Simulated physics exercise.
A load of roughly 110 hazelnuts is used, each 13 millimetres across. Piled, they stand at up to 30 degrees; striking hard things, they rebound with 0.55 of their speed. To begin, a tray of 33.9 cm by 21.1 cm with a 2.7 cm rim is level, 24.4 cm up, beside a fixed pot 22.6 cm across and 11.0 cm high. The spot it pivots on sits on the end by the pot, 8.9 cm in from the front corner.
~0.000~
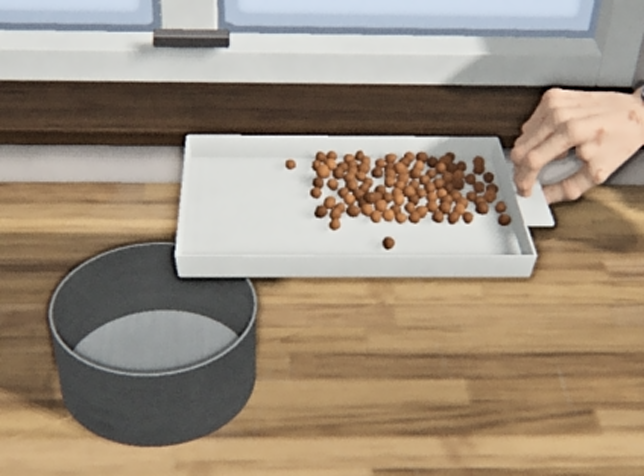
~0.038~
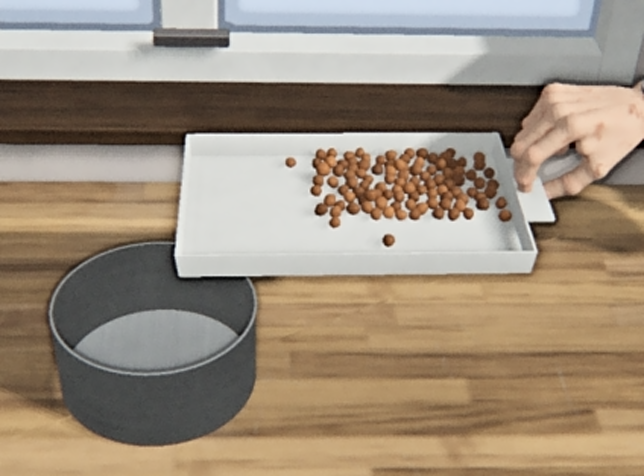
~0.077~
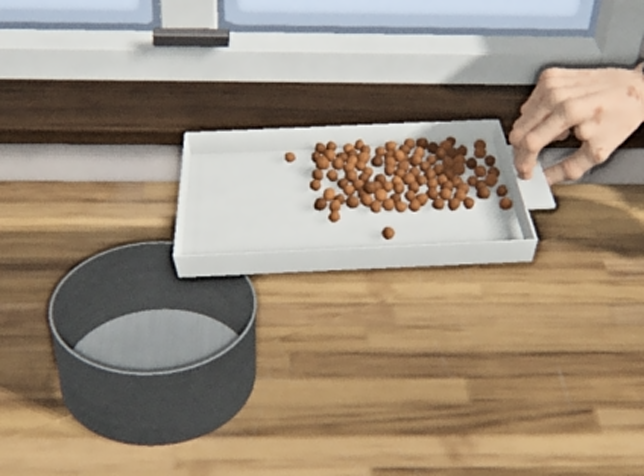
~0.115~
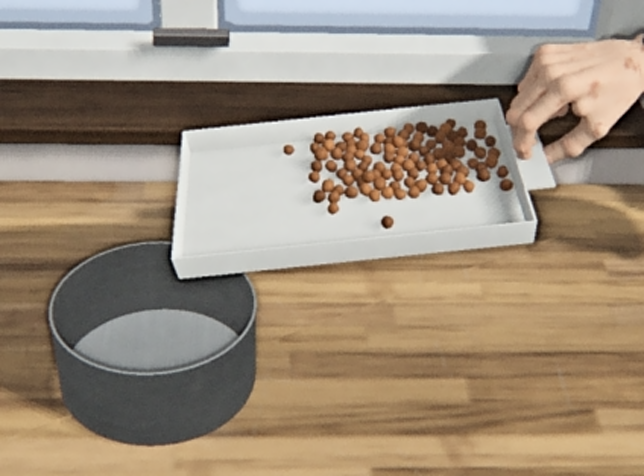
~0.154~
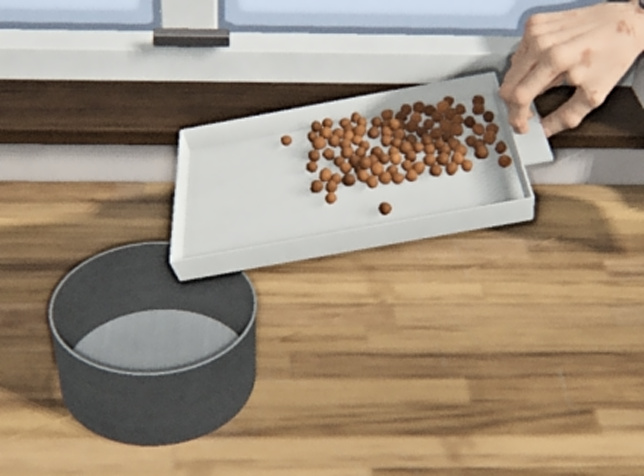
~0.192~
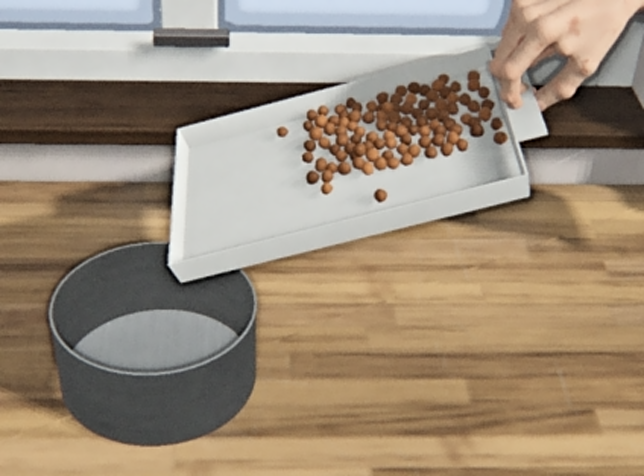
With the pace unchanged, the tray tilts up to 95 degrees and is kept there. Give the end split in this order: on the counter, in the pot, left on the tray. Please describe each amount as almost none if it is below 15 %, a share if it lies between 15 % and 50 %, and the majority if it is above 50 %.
Outcome: Counter: Predominant; pot: Moderate; left on the tray: Minimal.
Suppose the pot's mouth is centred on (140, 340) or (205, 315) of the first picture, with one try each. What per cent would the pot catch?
80 % and 30 %.
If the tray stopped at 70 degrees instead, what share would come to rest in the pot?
Share in the pot: Around 20 %.
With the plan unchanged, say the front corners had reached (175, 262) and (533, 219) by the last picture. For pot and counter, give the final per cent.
Pot: 35, counter: 65.
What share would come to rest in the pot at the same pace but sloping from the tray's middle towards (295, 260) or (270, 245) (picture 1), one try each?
That would be close to 25 per cent, then close to 25 per cent.
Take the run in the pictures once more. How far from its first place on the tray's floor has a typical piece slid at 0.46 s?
It has moved some 8 cm from its start.
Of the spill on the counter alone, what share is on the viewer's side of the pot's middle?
I'd put it at around 100 per cent.
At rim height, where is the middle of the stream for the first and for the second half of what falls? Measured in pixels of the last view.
Early half: About (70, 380); late half: (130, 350).
Then, at 0.46 s, tilt 58 degrees; the tray holds 100 %, the pot 0 %.
After 0.63 s, tilt 82 degrees; the tray holds 95 %, the pot 0 %.
After 0.93 s, tilt 95 degrees; the tray holds 15 %, the pot 25 %.
At rest (2.4 s), counter 60 %, pot 40 %, tray 0 %.
